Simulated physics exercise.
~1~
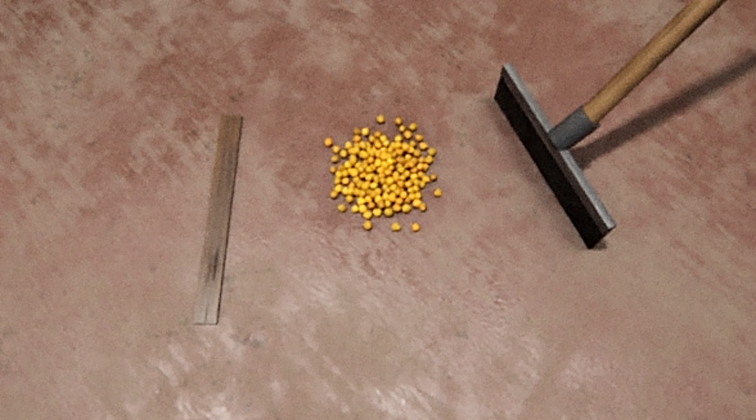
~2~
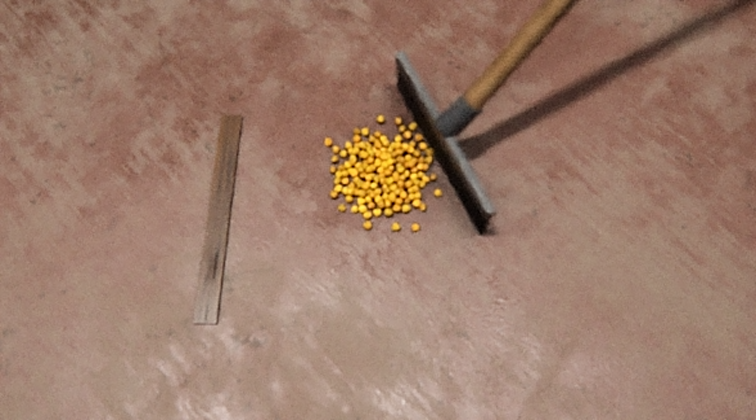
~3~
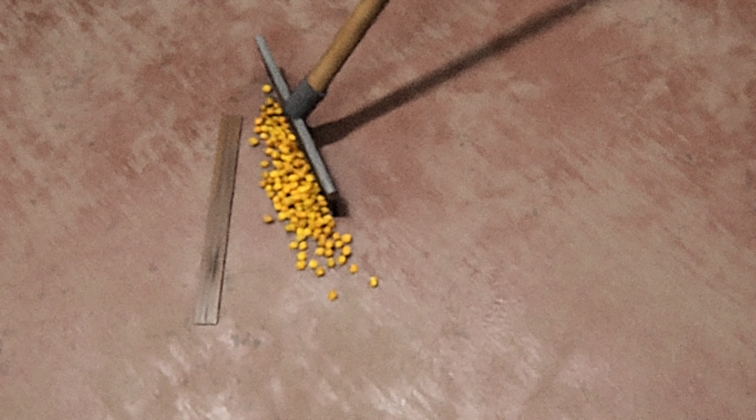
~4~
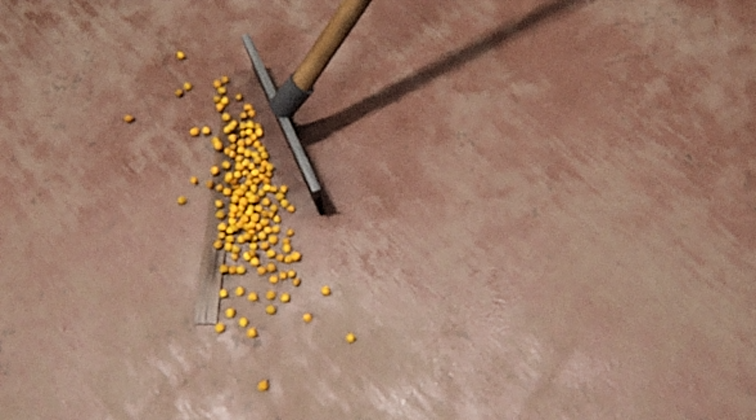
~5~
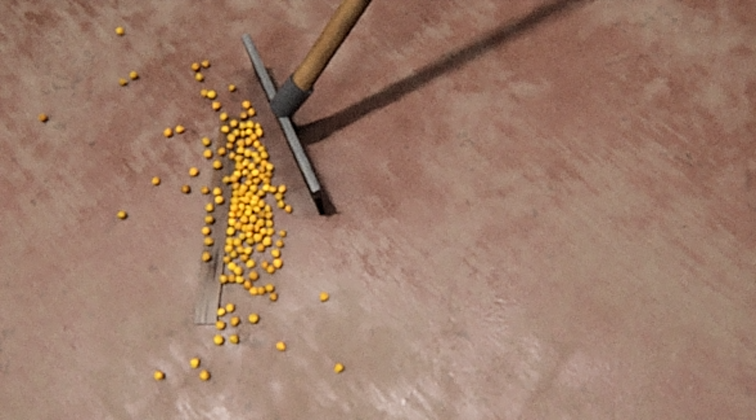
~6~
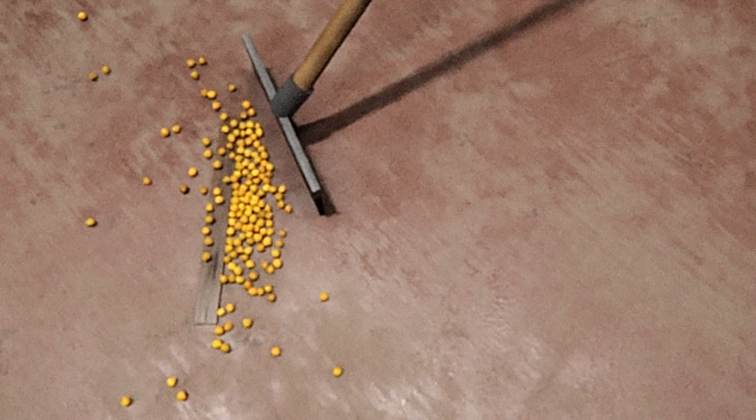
A squeegee with a wooden handle and a dark blade stands at the right of a mottled reddish-brown floor, seen from above. A loose pile of yellow maize kernels lies near the middle, and a thin grey-brown strip is fixed to the floor at the left. The blade slides left, reaches the pile and pushes it into a slanting band toward the strip. The squeegee then stops just short of the strip while kernels spill onward and scatter. At the end most lie in a long heap beside the strip, with some on or past it and a few strays farther left and below.
